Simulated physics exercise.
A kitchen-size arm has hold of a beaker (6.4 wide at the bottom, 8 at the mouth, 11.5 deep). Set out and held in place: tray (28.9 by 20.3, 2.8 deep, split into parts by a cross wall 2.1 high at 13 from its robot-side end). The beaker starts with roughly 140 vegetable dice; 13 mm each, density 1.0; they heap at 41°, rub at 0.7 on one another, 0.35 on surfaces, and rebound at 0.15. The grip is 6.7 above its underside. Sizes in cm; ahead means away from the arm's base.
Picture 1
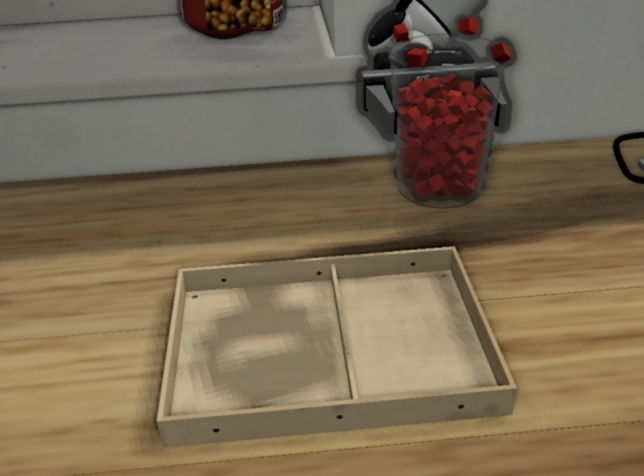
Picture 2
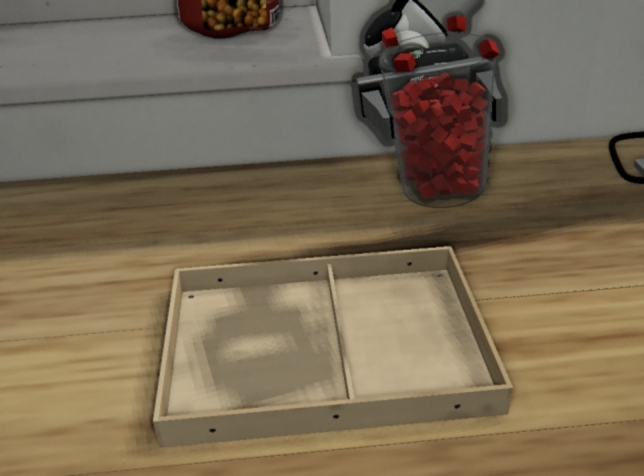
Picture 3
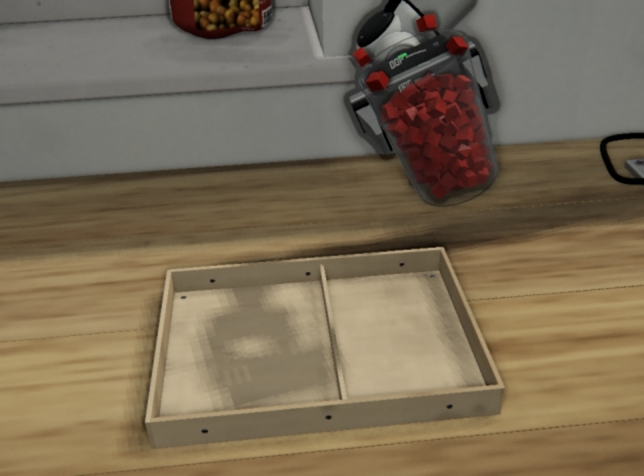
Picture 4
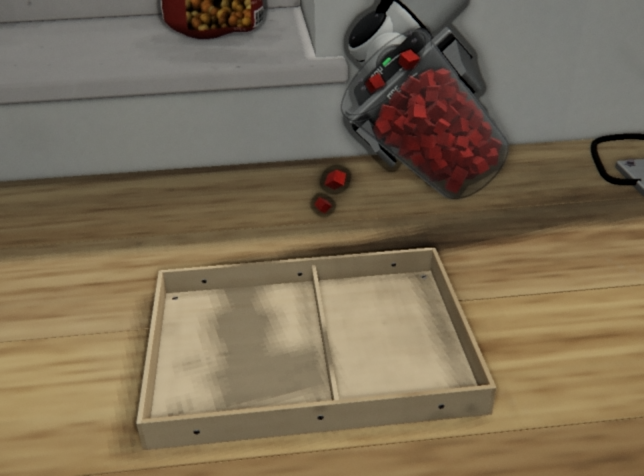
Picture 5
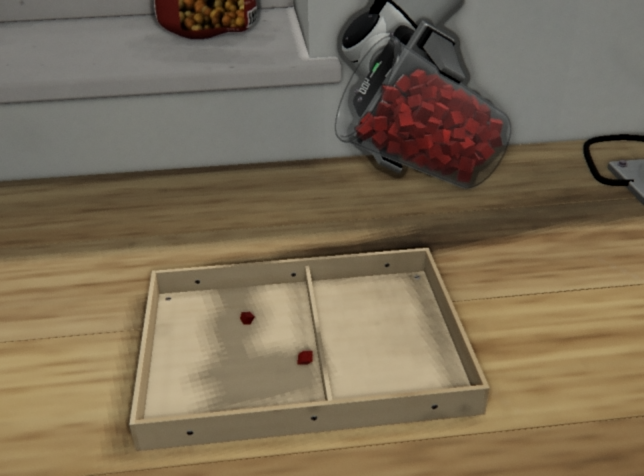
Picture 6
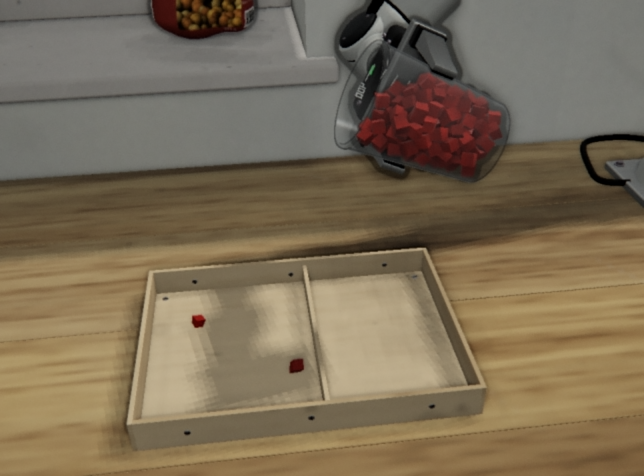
A gripper tilts a clear beaker of red cubes, and two drop into the divided tray.
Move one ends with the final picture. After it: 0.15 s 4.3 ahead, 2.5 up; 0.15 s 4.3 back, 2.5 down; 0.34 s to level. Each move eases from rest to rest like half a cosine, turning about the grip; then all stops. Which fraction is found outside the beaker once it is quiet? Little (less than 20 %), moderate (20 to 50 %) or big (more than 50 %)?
Answer: Little; less than 20 % of the vegetable dice finish outside the beaker.
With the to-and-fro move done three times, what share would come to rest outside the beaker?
It would be near 35 per cent.
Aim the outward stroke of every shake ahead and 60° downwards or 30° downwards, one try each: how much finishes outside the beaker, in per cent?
Some 0 and 5 per cent.
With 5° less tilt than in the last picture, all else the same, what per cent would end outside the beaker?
In that case some 10 per cent.
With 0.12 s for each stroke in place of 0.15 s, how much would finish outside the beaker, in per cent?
It would be near 30 per cent.
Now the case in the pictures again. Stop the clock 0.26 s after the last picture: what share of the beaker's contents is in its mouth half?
Some 60 per cent.
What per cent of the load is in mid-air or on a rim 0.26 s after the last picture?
About 4 per cent.
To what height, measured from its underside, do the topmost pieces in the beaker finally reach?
Some 10.5 cm.
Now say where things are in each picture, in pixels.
In the first frame, beaker middle at (443, 125), level; upper third of the load around (446, 105), from x 400 to 500, top at y 25; 139 in the beaker.
In the second frame, beaker middle at (441, 125), tilted 6° forward; upper third of the load around (441, 105), from x 390 to 490, top at y 25.
In the third frame, beaker middle at (436, 125), tilted 22° forward; upper third of the load around (437, 108), from x 360 to 485, top at y 25; 138 in the beaker, 1 in flight or on a rim.
In the fourth frame, beaker middle at (431, 123), tilted 43° forward; upper third of the load around (432, 106), from x 325 to 495, top at y 60; 137 in the beaker, 2 in flight or on a rim.
In the fifth frame, beaker middle at (427, 121), tilted 59° forward; upper third of the load around (430, 107), from x 245 to 495, top at y 80; 137 in the beaker, 2 in the far-side part.
In the sixth frame, beaker middle at (425, 120), tilted 65° forward; upper third of the load around (429, 106), from x 200 to 495, top at y 80; 137 in the beaker, 2 in the far-side part.
Then, 0.26 s after the last picture, tilted 65° forward, highest piece 27 above the table; 131 in the beaker, 2 in the far-side part, 6 in flight or on a rim.
Then, 0.51 s after the last picture, tilted 20° forward, highest piece 27 above the table; 123 in the beaker, 11 in the far-side part, 3 in the robot-side part, 2 in flight or on a rim.
Then, 0.84 s after the last picture, level, highest piece 28 above the table; 123 in the beaker, 13 in the far-side part, 3 in the robot-side part.
Then, 1.89 s after the last picture, level, highest piece 28 above the table; 123 in the beaker, 13 in the far-side part, 3 in the robot-side part.
Final count, 123 in the beaker, 13 in the far-side part, 3 in the robot-side part. That is 12 % outside the beaker.
